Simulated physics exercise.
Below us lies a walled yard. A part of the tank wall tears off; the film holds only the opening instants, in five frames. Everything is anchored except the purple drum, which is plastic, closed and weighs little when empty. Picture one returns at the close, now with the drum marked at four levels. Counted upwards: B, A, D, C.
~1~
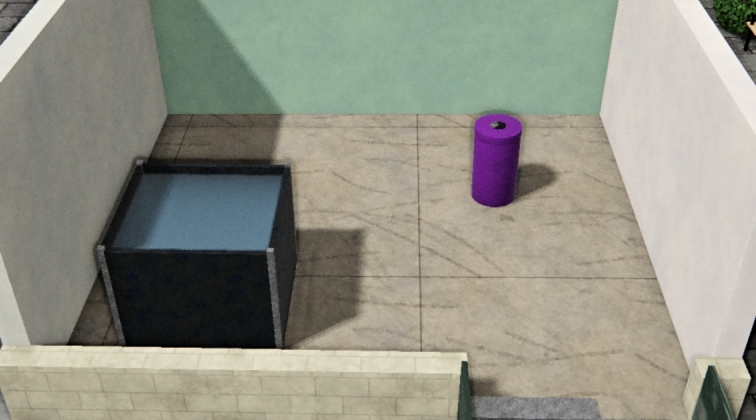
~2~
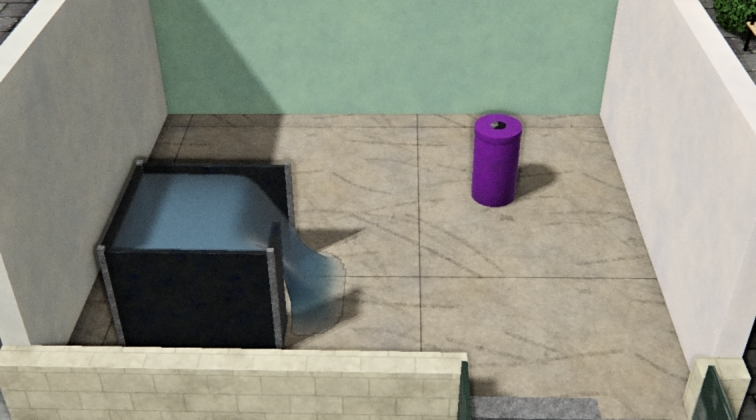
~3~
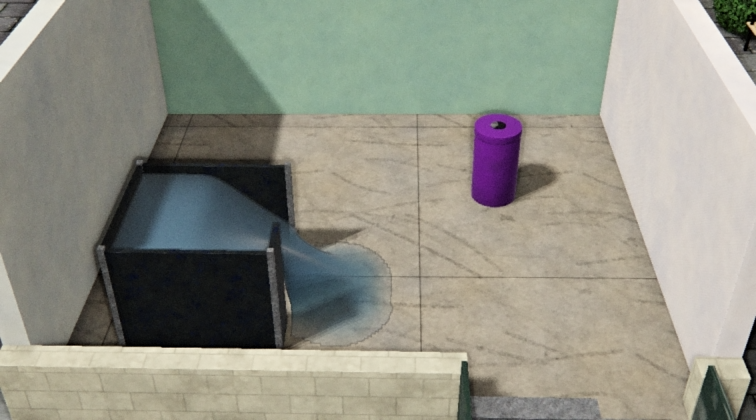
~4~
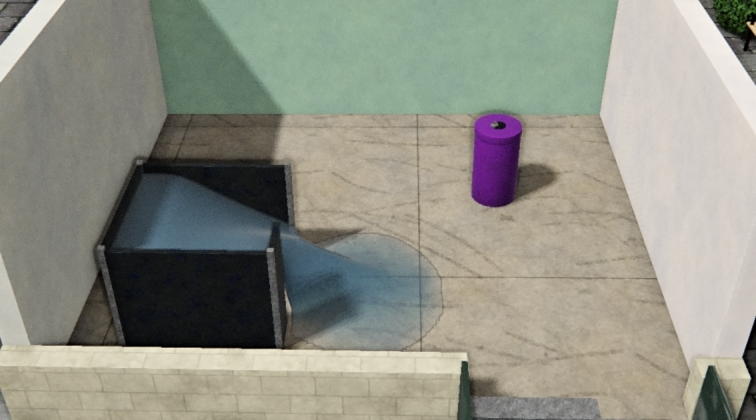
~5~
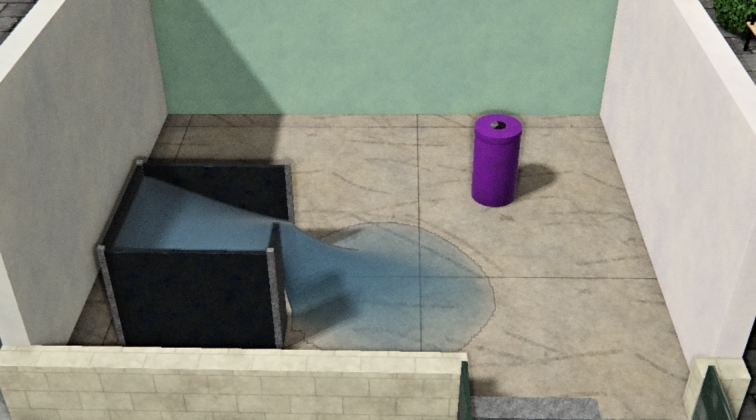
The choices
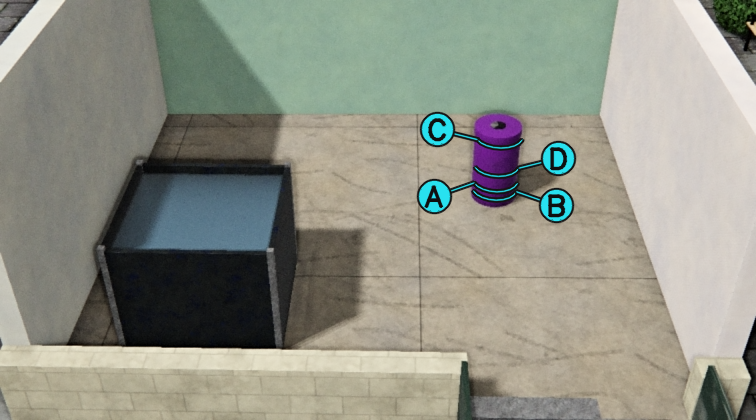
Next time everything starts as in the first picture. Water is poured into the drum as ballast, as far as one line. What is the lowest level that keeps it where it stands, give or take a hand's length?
Take D.
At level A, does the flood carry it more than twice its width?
No, it does not.
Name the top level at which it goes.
Here it is level A.
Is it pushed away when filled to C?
No, that is safe.
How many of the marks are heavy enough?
Two of the four.
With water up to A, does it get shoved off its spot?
Yes, that goes wrong.
On the marked copy, A at (496, 191); B at (496, 200); C at (500, 148); D at (498, 176); from the bottom up B, A, D, C.
For level A, it is pushed about its own width away.
For level B, it is pushed about 3 times its own width away.
For level C, it does not move.
For level D, it shifts by a finger or two and stays.
